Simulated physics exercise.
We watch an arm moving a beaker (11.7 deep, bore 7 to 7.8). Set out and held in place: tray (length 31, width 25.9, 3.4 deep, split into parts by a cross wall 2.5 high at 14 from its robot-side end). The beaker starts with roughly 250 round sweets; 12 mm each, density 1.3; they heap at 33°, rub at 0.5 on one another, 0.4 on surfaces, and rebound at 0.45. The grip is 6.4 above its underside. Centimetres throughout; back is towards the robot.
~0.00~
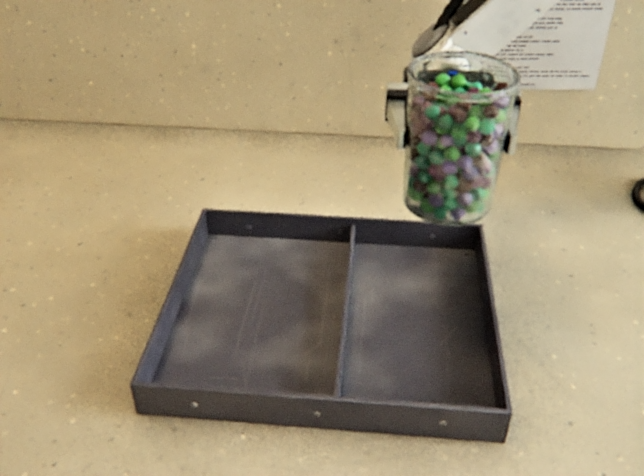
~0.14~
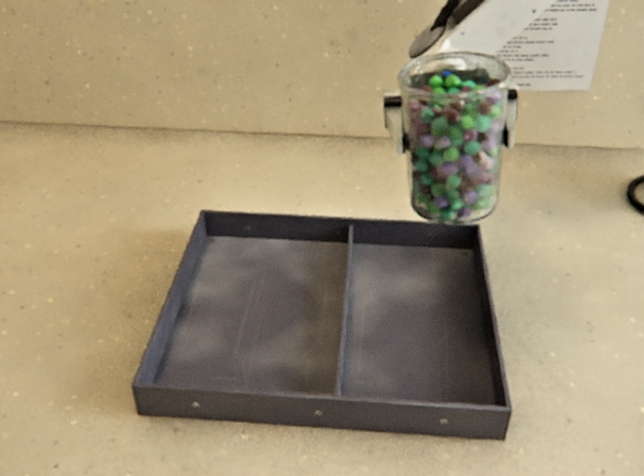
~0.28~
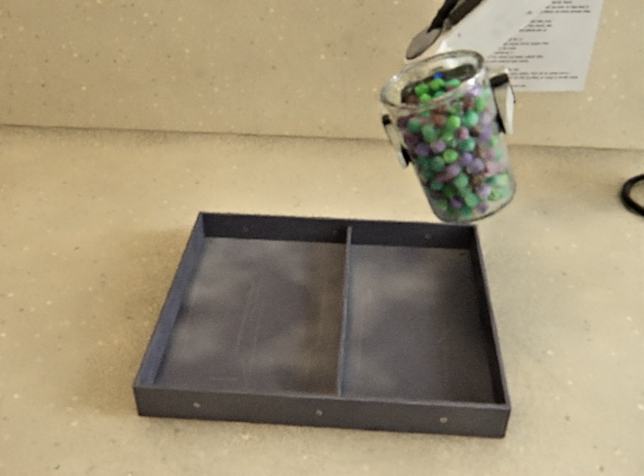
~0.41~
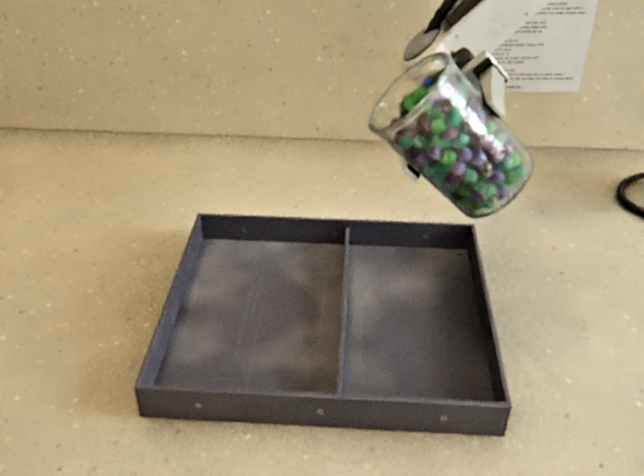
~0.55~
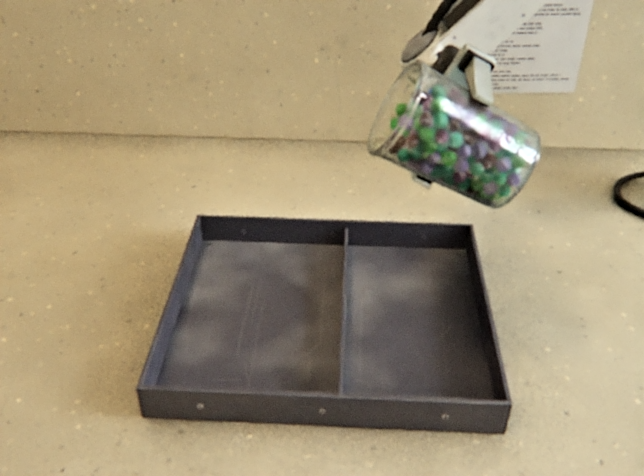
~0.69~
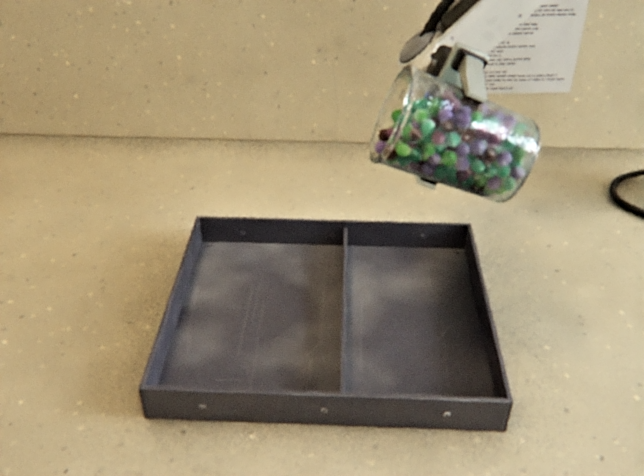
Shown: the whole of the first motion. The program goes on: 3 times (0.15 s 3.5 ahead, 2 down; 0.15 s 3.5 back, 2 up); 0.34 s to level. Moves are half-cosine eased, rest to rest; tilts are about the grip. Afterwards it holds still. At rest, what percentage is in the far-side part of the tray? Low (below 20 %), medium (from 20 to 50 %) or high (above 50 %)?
Share in the far-side part of the tray: Low (below 20 %).
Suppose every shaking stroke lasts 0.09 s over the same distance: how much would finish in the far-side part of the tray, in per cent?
Then about 30 per cent.
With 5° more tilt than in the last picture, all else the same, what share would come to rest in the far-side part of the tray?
It would be near 15 per cent.
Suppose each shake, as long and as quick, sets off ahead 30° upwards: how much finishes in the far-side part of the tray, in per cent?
About 30 per cent.
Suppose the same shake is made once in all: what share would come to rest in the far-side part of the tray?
Then about 5 per cent.
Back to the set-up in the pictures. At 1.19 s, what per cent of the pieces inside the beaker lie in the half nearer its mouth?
Roughly 45 per cent.
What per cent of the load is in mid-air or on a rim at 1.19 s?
Some 0 per cent.
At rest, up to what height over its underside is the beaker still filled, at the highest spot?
About 11.0 cm.
After 1.19 s, tilted 69° forward, highest piece 22 above the table; 237 in the beaker, 8 in the far-side part, 2 in the robot-side part, 1 in flight or on a rim.
After 1.68 s, tilted 57° forward, highest piece 23 above the table; 219 in the beaker, 19 in the far-side part, 7 in the robot-side part, 3 in flight or on a rim.
After 2.13 s, level, highest piece 26 above the table; 219 in the beaker, 21 in the far-side part, 8 in the robot-side part.
After 3.18 s, level, highest piece 26 above the table; 219 in the beaker, 21 in the far-side part, 8 in the robot-side part.
In the end, 219 in the beaker, 21 in the far-side part, 8 in the robot-side part. That is 8 % in the far-side part of the tray.
